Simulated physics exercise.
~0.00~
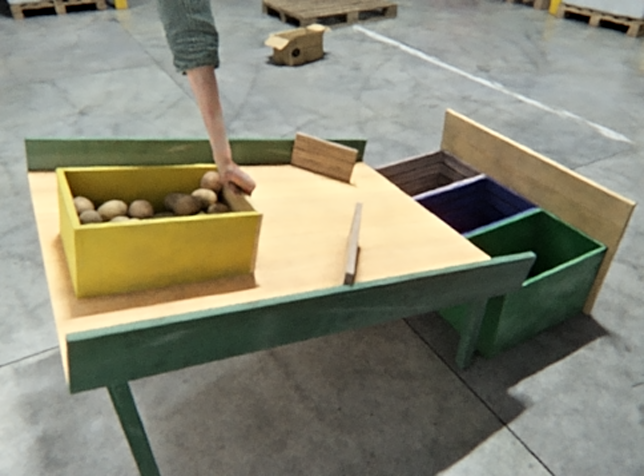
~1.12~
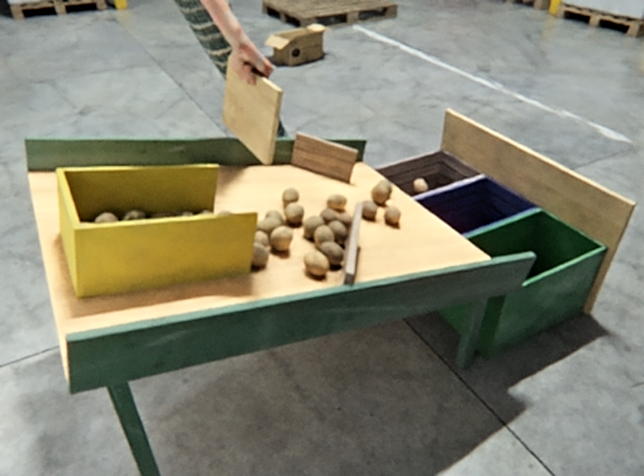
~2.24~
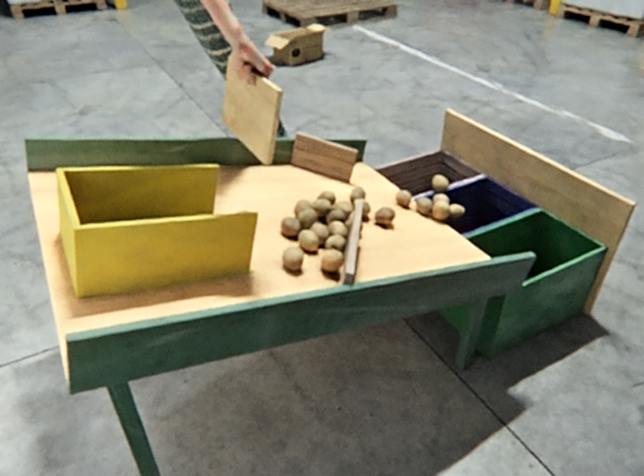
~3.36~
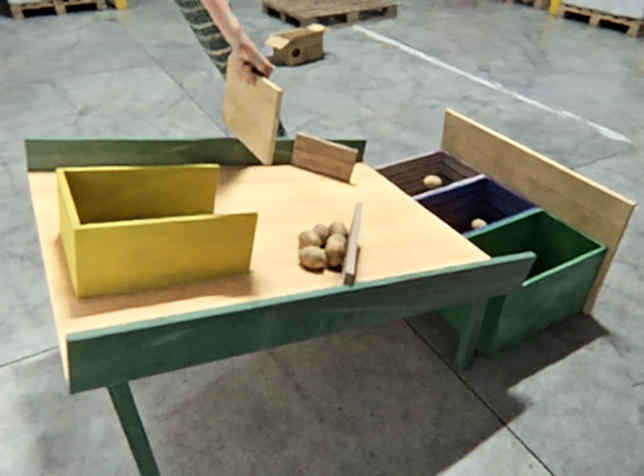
A hand lifting the gate of a yellow pen, letting round brownish goods roll downslope into bins, some stopping against a board.
